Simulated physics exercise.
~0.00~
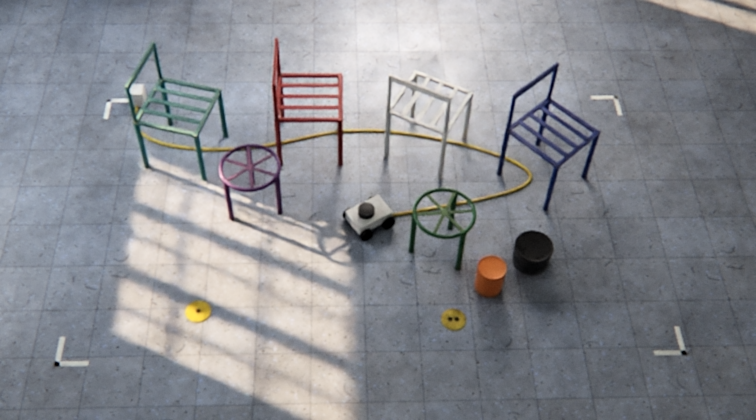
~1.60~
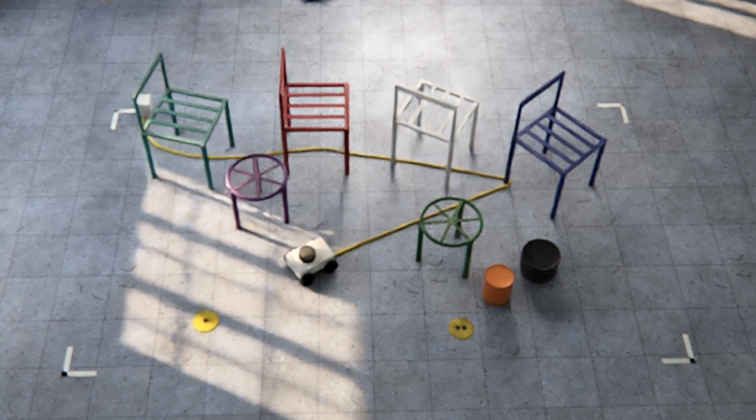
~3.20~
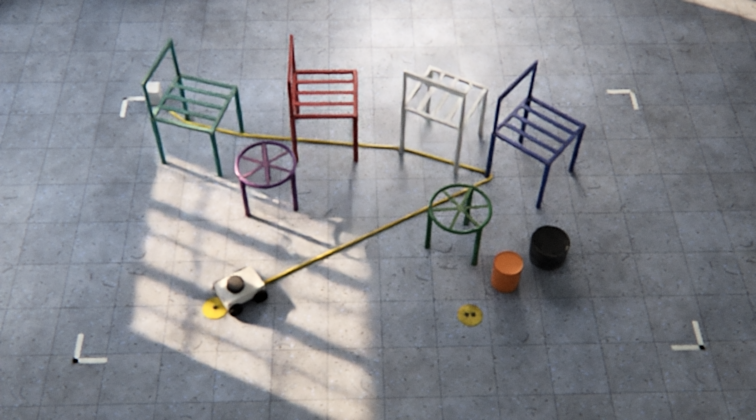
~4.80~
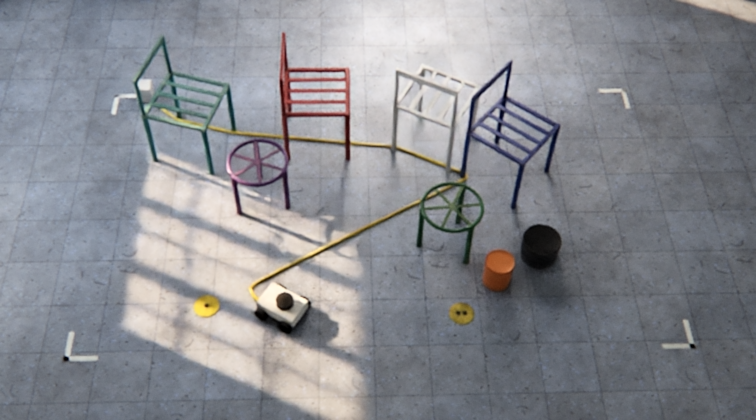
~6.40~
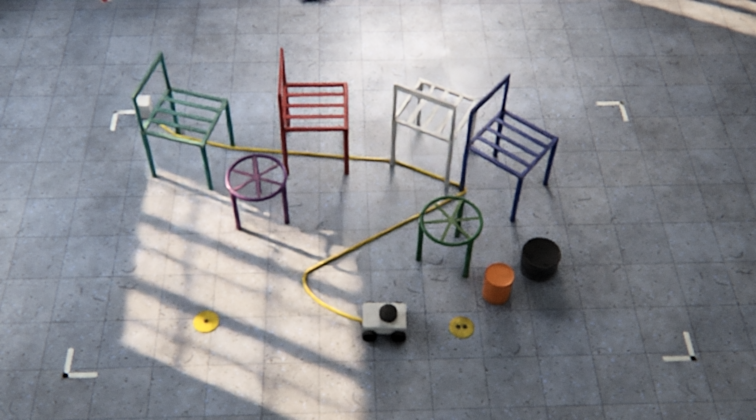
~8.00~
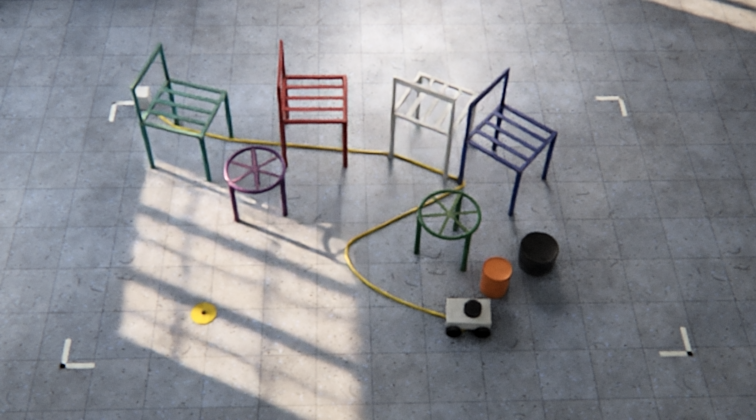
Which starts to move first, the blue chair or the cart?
The cart starts to move first. The blue chair only shifts afterwards, as the cart nears the left yellow mark.
